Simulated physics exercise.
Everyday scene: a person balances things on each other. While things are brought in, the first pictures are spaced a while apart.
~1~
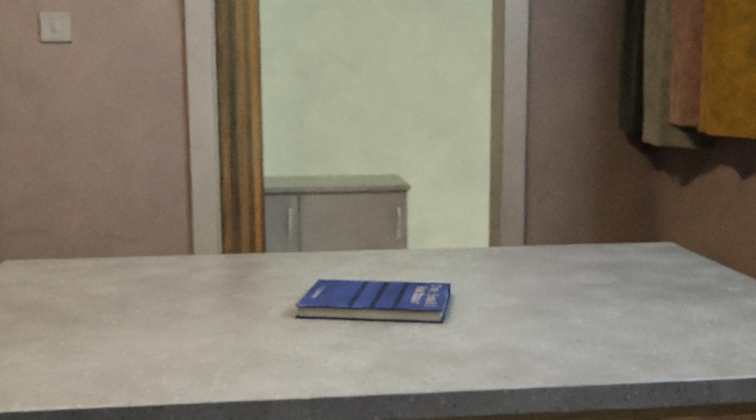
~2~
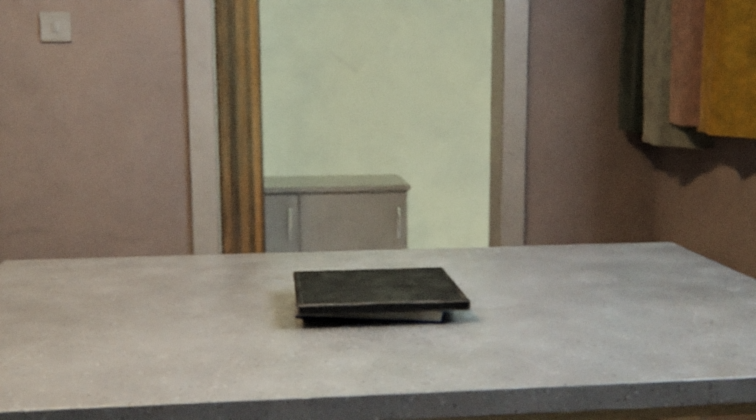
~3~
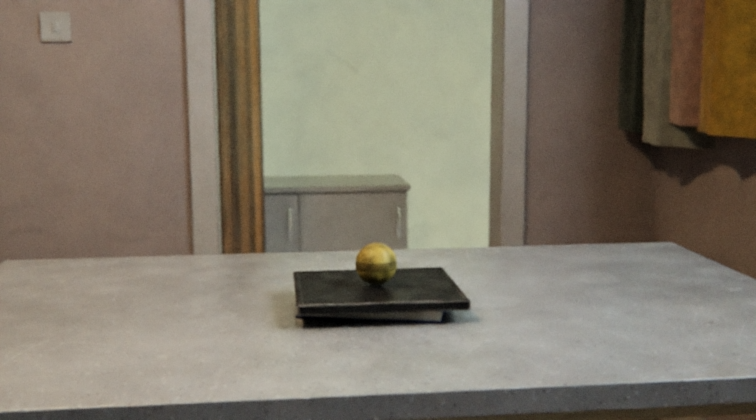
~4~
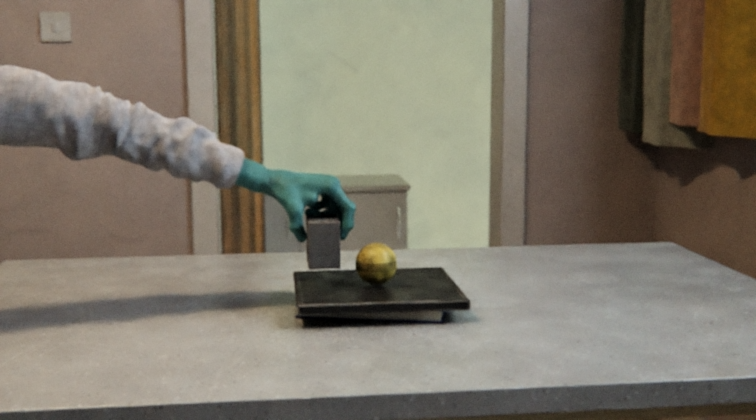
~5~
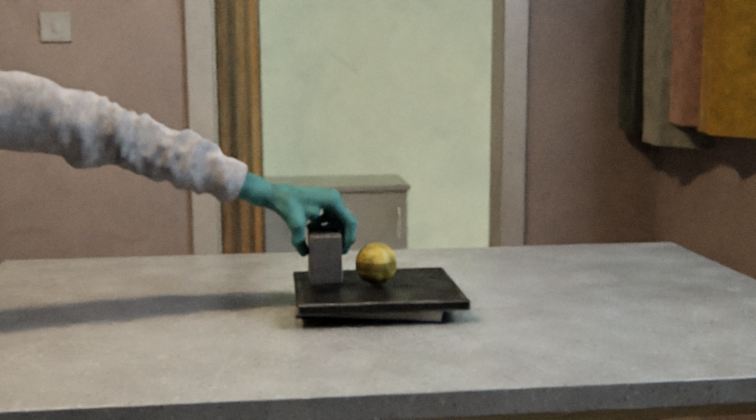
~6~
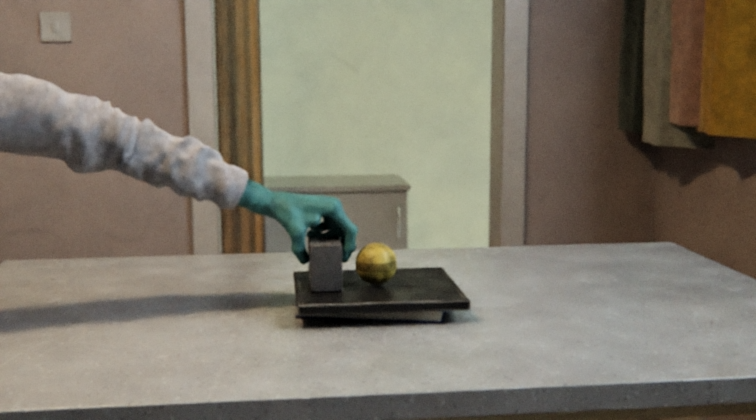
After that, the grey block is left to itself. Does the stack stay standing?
My guess is the pile will be stable.
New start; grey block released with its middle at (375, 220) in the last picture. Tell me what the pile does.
The pile tumbles.
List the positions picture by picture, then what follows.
The last thing is not in view yet, in the first picture.
The last thing is not in view yet, in the second picture.
The last thing is not in view yet; yellow ball (376, 264), in the third picture.
Coming down; grey block (323, 241); black tray (376, 290), in the fourth picture.
Coming down; grey block (325, 255), in the fifth picture.
In place under the hand; grey block (325, 263); yellow ball (376, 264), in the sixth picture.
Then, 1.00 s later than the last frame, all is still.
Then, 2.00 s later than the last frame, grey block resting near (325, 264).
When it is over, all 4 as before. End places, in pixels of the last picture, grey block near (325, 264). The pile stays up.
